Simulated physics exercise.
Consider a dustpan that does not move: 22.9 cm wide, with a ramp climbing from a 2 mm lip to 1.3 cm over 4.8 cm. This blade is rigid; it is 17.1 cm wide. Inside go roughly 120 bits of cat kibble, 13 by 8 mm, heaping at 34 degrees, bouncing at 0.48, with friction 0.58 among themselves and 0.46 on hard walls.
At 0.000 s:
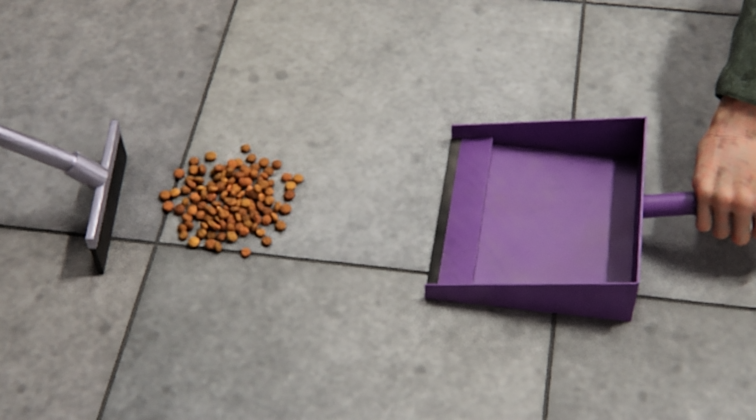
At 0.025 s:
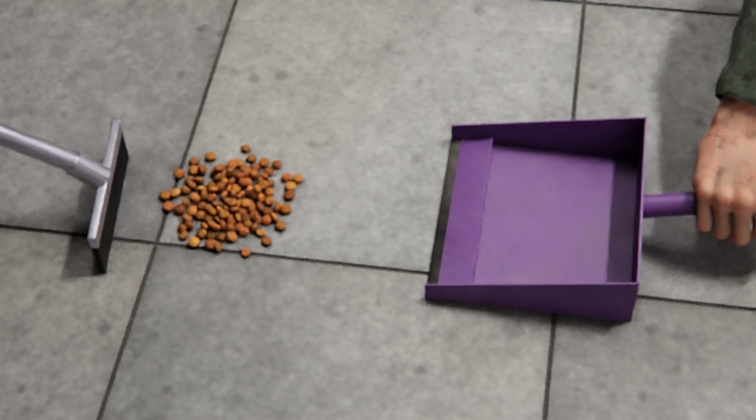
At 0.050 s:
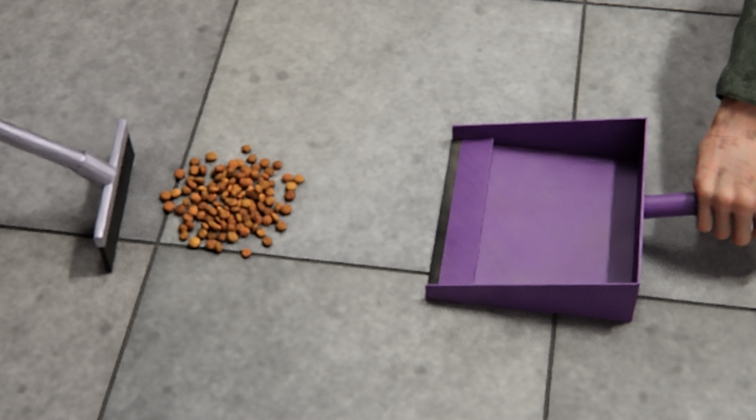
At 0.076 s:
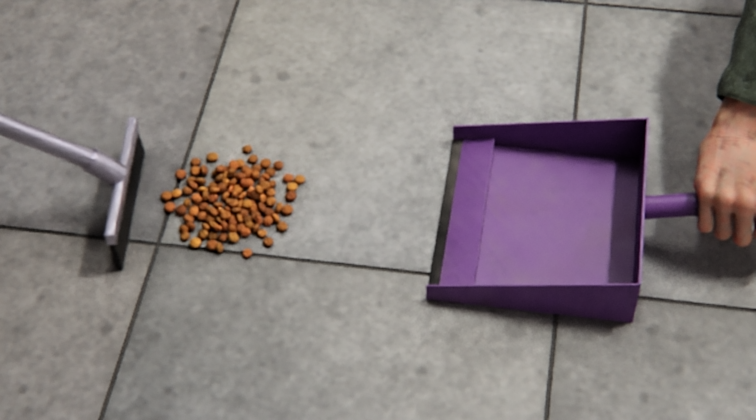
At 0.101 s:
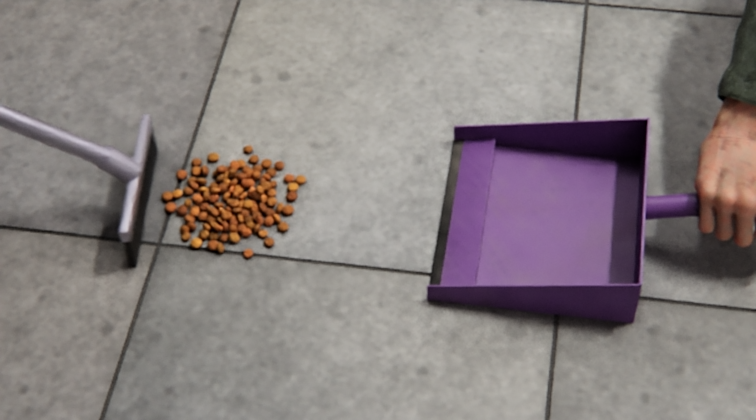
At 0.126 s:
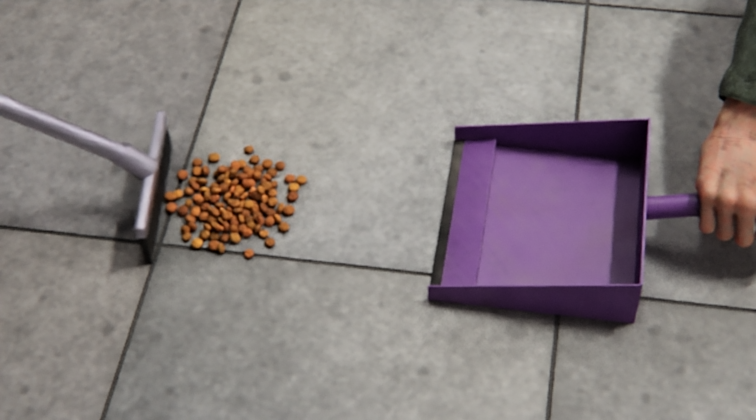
On a gray tiled floor, a flat blade on a pale handle slid right until it was up beside a small pile of brown kibble, while a hand kept a purple dustpan still.
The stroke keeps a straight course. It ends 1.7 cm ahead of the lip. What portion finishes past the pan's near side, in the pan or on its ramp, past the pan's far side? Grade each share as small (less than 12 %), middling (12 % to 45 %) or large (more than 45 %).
Near side - small, pan - middling, far side - middling.
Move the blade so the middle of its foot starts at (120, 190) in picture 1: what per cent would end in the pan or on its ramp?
10 %.
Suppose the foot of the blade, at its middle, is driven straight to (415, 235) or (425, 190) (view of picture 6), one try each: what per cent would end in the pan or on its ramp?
First try around 25 %, second try around 35 %.
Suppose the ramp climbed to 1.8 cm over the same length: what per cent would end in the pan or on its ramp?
Near 15 per cent, then.
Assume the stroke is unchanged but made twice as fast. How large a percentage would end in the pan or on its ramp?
It would come to roughly 35 percent.
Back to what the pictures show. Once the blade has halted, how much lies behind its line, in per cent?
Roughly 35 percent of it.
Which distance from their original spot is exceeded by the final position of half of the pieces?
It comes to some 24 cm.
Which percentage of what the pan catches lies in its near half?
Something like 0 in a hundred.
After 0.37 s, middle of the blade 18 cm from the lip; 0 % over the lip, far side 0 %, near side 0 %.
After 0.53 s, middle of the blade 8 cm from the lip; 0 % over the lip, far side 15 %, near side 0 %.
After 0.82 s, middle of the blade 3 cm from the lip; 20 % over the lip, far side 30 %, near side 0 %.
At rest (1.2 s), near side 0 %, pan 15 %, far side 30 %, in front of the lip or behind the blade 55 %.
